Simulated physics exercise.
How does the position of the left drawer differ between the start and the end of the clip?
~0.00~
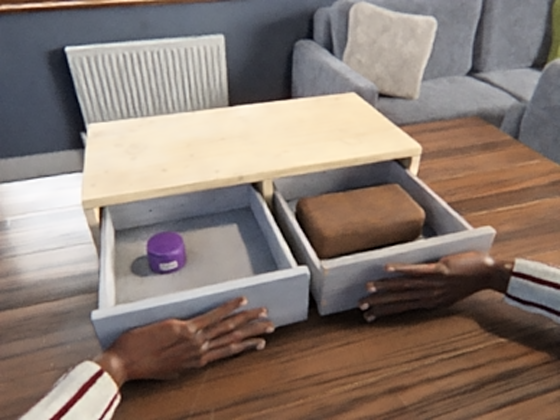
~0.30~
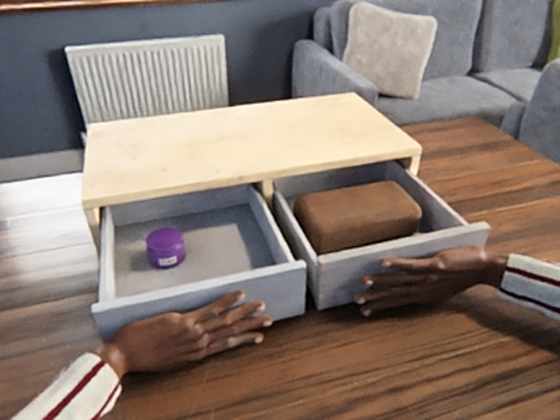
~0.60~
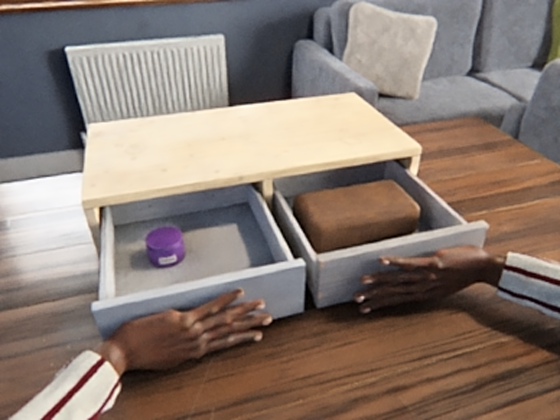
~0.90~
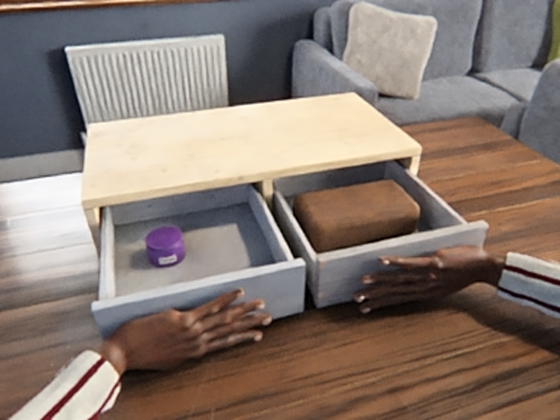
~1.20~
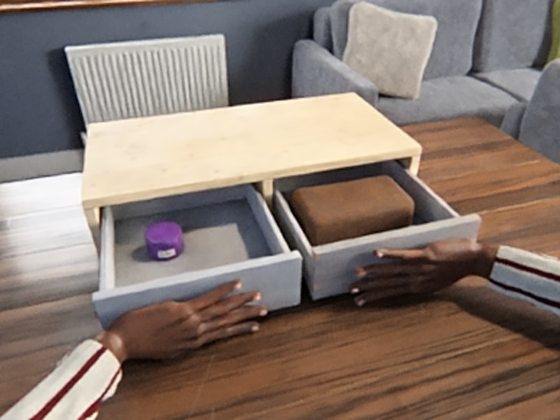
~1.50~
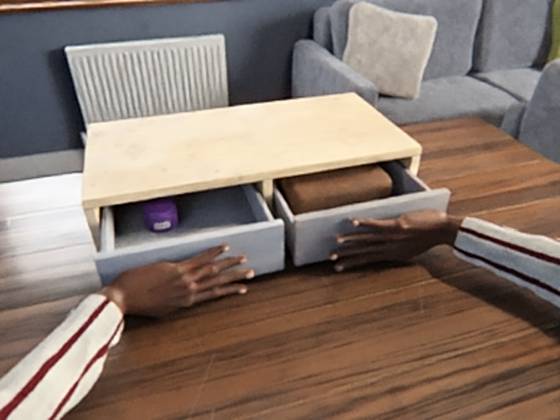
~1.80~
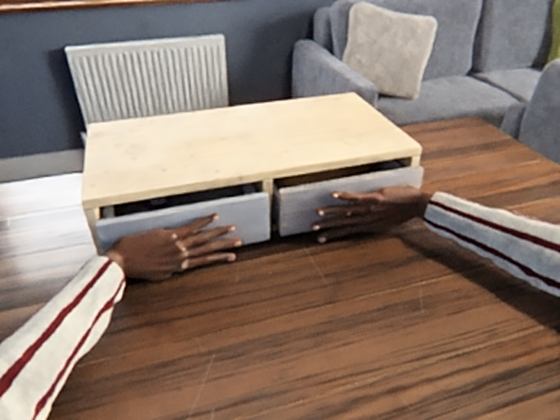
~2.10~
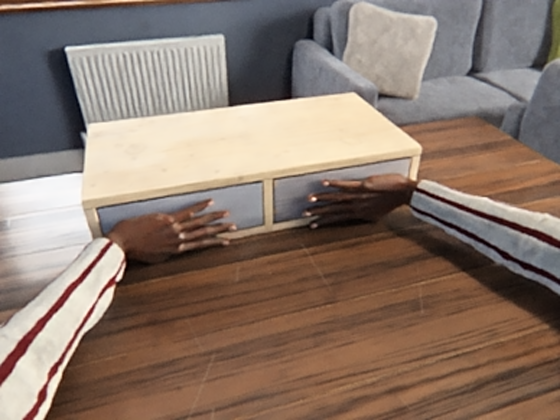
At the start the left drawer is pulled out toward the viewer with the purple jar visible inside, and at the end it is pushed all the way into the chest and sits closed.
